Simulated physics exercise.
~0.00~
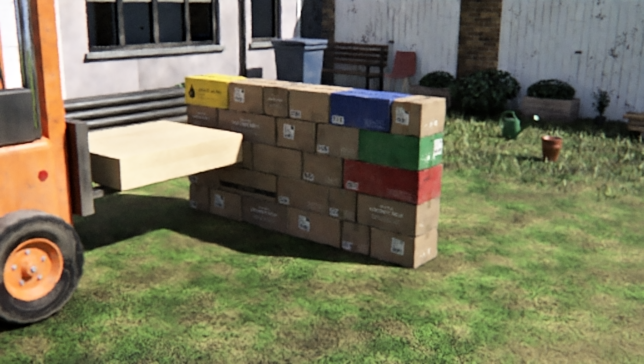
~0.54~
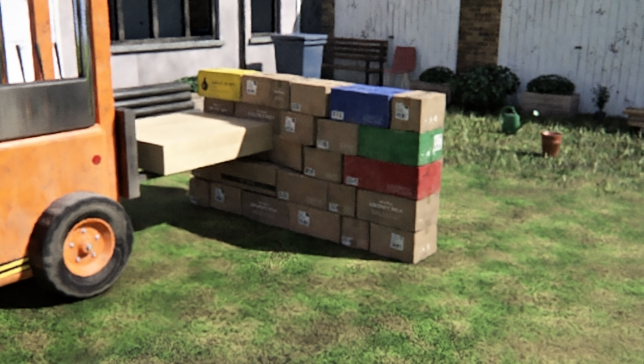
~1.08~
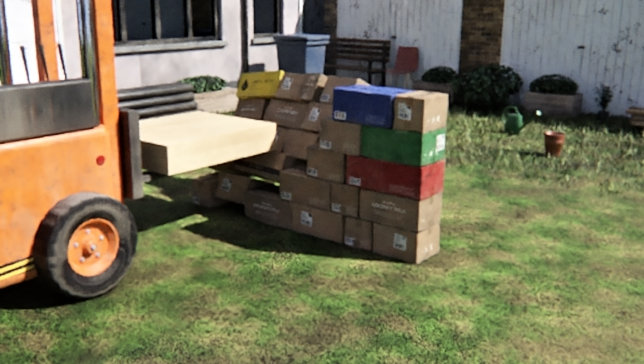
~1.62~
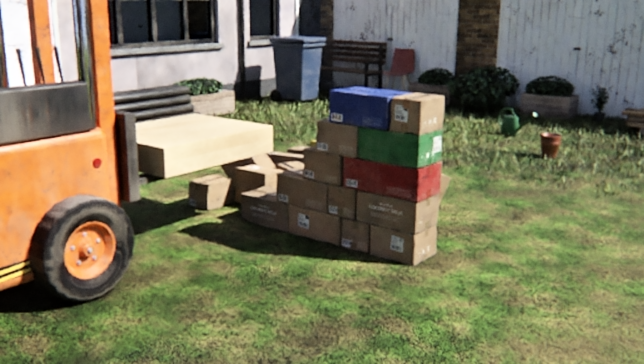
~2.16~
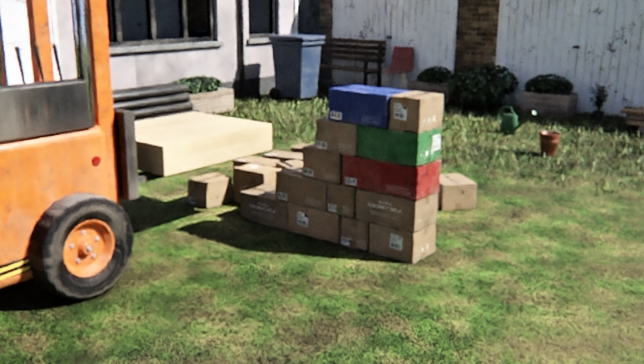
An orange forklift stands at the left of a grassy back yard, seen from a slightly swaying camera, carrying a pale, box-shaped load toward a wall of brown cartons stacked in five staggered rows. A yellow carton sits at the wall's top left, with blue, green and red ones toward the right. The forklift rolls right and pushes its load into the wall, then stops. The left part leans and breaks apart, and the yellow carton tips and drops out of sight behind. Cartons lie tumbled on the grass, while the right part, including the blue, green and red cartons, remains standing.
